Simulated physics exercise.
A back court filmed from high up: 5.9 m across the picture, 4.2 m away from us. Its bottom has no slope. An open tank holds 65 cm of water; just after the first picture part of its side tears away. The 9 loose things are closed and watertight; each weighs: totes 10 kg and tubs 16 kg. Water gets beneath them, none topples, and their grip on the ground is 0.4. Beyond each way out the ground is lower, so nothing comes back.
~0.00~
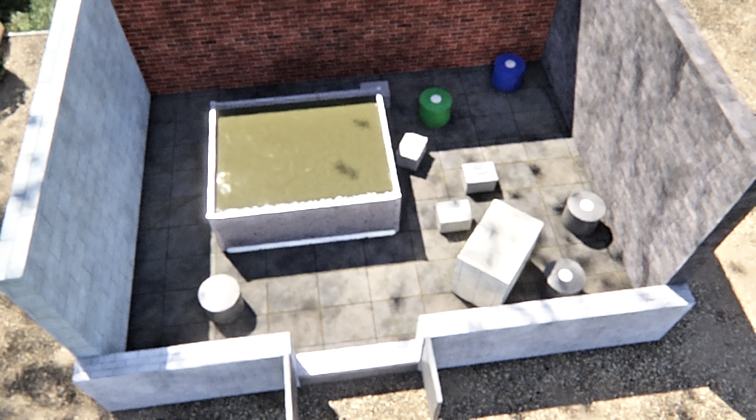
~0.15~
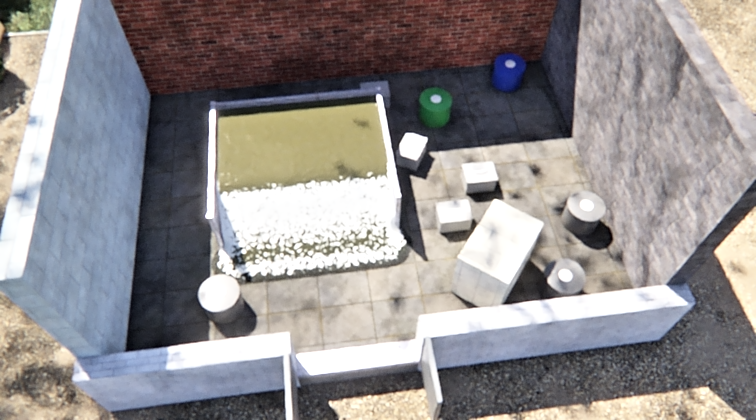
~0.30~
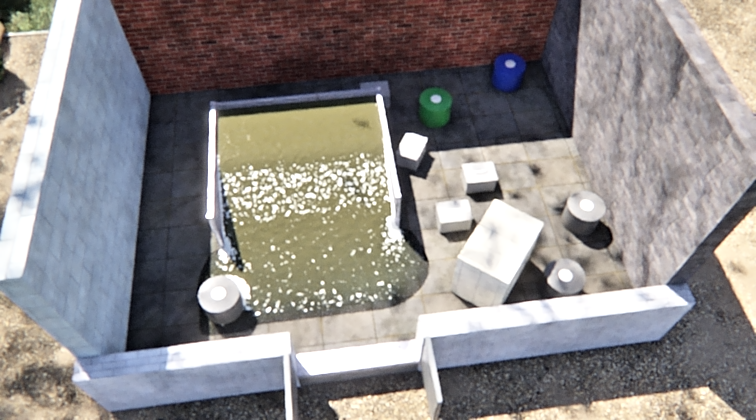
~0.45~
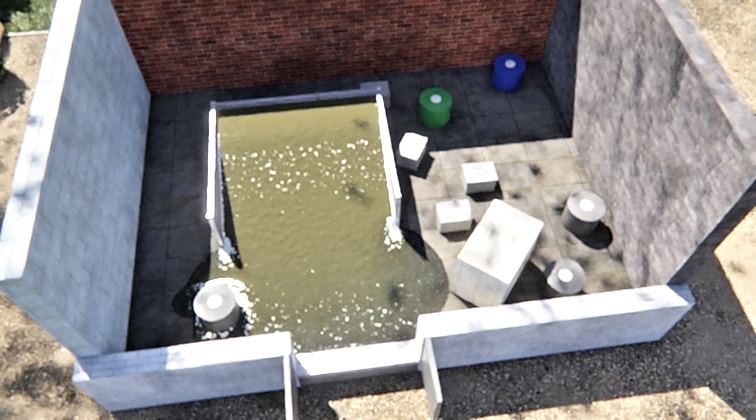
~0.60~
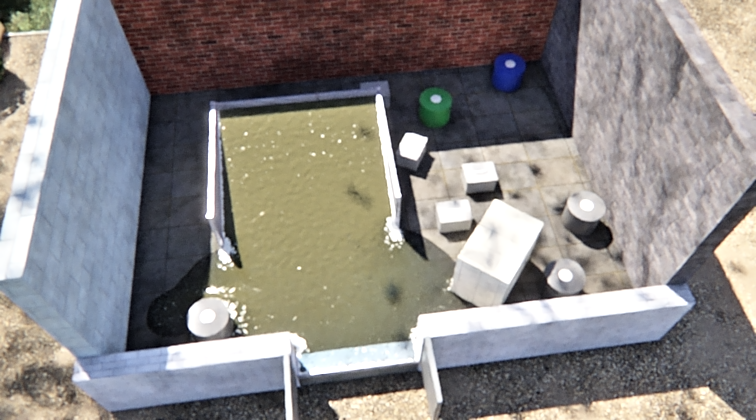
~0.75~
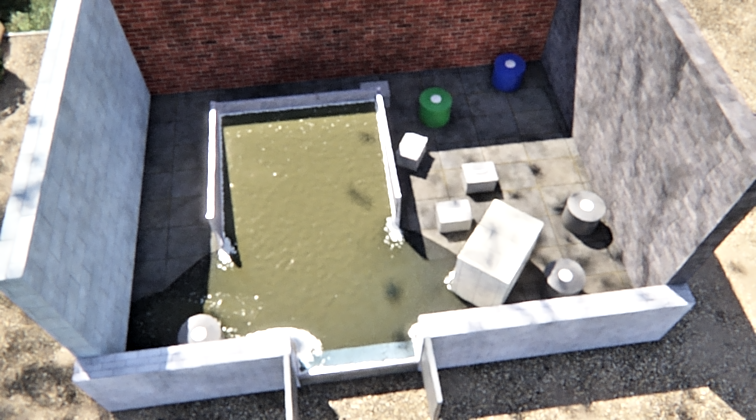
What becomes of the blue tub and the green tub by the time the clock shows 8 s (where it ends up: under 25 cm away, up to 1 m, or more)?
Blue tub barely shifts; green tub holds its place.
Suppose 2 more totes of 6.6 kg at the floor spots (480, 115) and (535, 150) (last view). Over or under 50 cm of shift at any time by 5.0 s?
In that order: Less, under.
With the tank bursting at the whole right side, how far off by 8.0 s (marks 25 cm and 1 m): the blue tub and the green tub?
Then the blue tub travels far, the green tub ends far away.
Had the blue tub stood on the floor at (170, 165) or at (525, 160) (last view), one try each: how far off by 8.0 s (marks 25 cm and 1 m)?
In that order: It gets carried off; it stays put.
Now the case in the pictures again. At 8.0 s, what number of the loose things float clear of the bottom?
I count 0.
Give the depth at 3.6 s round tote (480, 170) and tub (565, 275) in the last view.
About 0 and 5 cm.
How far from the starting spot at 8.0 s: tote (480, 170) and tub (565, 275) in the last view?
In that order: 0 cm, 40 cm.
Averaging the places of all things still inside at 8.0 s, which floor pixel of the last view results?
Around (460, 157).
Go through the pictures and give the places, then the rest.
The first picture shows the blue tub at (510, 64) rests on the ground; the green tub at (436, 99), on the bottom; water covers 3.5 m2; 0 of 9 have shifted.
The second picture shows the blue tub at (510, 64) rests on the ground; the green tub at (436, 99) rests on the ground; 4.7 m2 under water; 0 of 9 have shifted.
The third picture shows the blue tub at (510, 64), on the bottom; the green tub at (436, 99), on the bottom; water covers 6.0 m2; 0 of 9 have shifted.
The fourth picture shows the blue tub at (510, 64), on the bottom; the green tub at (436, 99) rests on the ground; water covers 7.4 m2; 1 of 9 have shifted.
The fifth picture shows the blue tub at (510, 64), on the bottom; the green tub at (436, 99) rests on the ground; water covers 8.2 m2; 1 of 9 have shifted.
The sixth picture shows the blue tub at (510, 64) rests on the ground; the green tub at (436, 99), on the bottom; water covers 8.8 m2; 1 of 9 have shifted.
After 1.6 s the blue tub is near (510, 64), 0.0 m from its start, aground; the green tub is near (436, 99), 0.0 m from its start, aground; 0 of 9 are out; 1 afloat.
After 3.6 s the blue tub is near (510, 64), 0.0 m from its start, aground; the green tub is near (436, 99), 0.0 m from its start, aground; 0 of 9 are out; 0 afloat.
After 5.6 s the blue tub is near (510, 64), 0.0 m from its start, aground; the green tub is near (436, 99), 0.0 m from its start, aground; 0 of 9 are out; 0 afloat.
After 8.0 s the blue tub is near (511, 66), 0.0 m from its start, aground; the green tub is near (436, 99), 0.0 m from its start, aground; 0 of 9 are out; 0 afloat.
